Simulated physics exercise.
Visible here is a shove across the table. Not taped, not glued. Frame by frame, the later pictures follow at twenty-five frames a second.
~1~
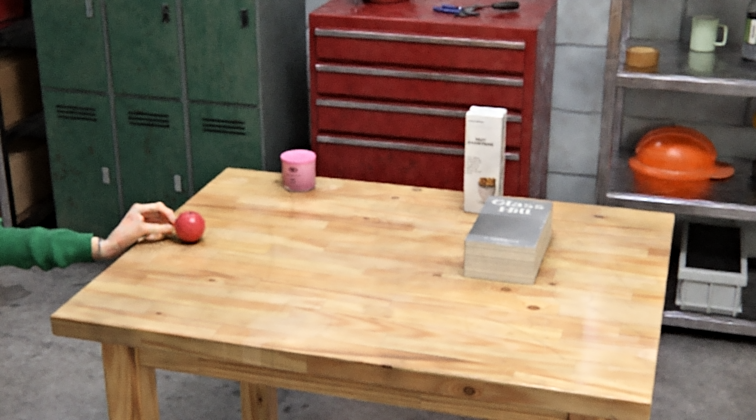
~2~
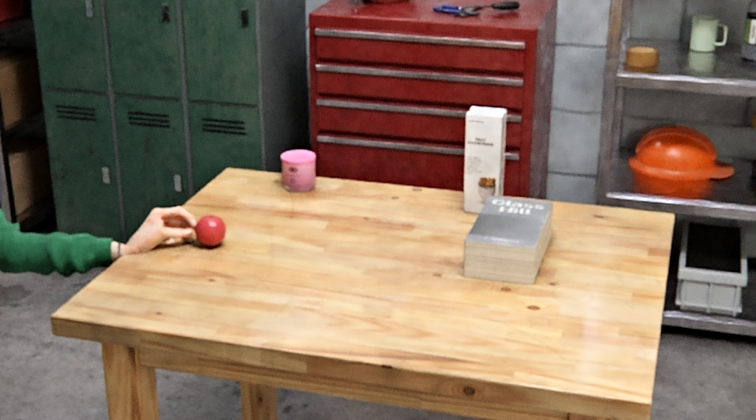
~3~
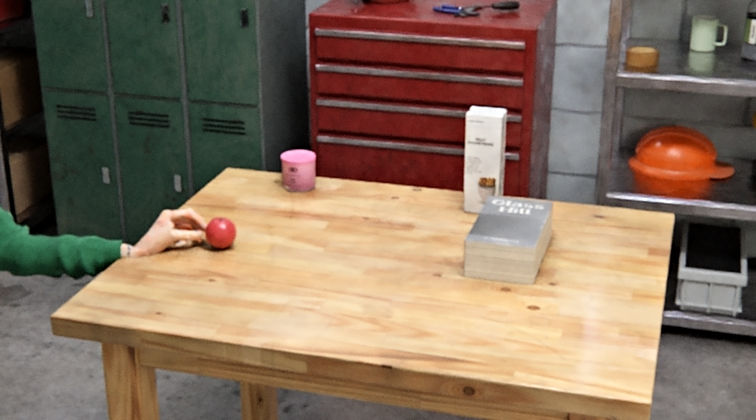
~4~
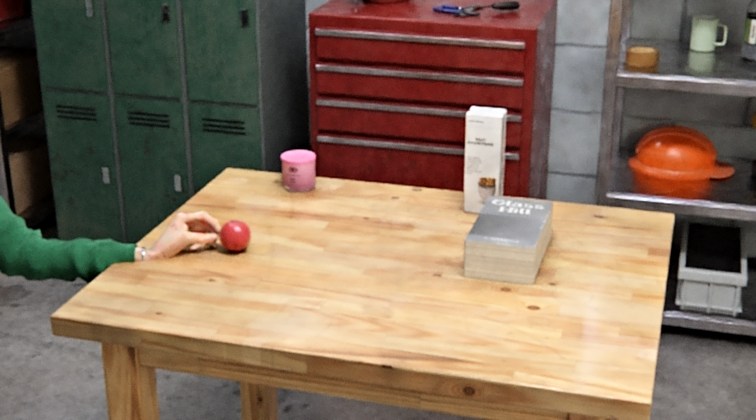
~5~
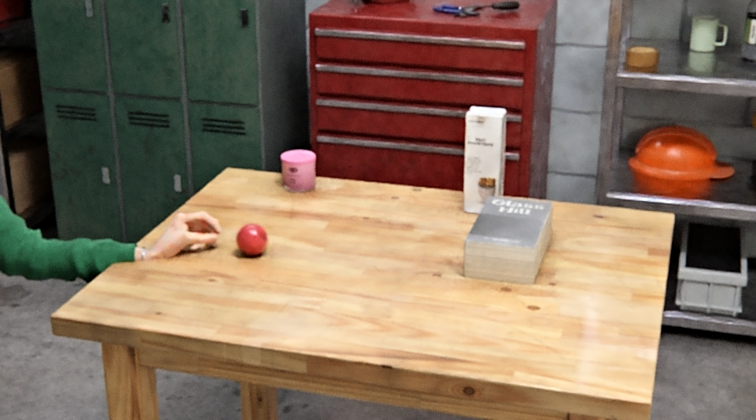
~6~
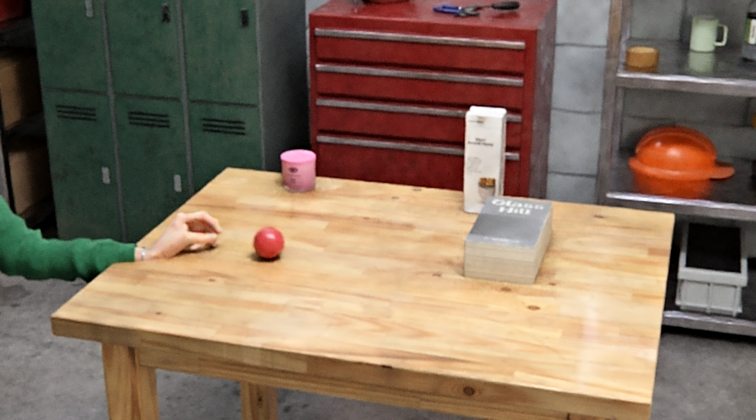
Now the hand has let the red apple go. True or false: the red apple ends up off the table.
True.
Then, 0.30 s past the last view, red apple displaced well along near (401, 270).
Then, 0.80 s past the last view, red apple displaced well along near (645, 320).
Then, 1.20 s past the last view, red apple now off the table.
Finally, off the table, red apple.
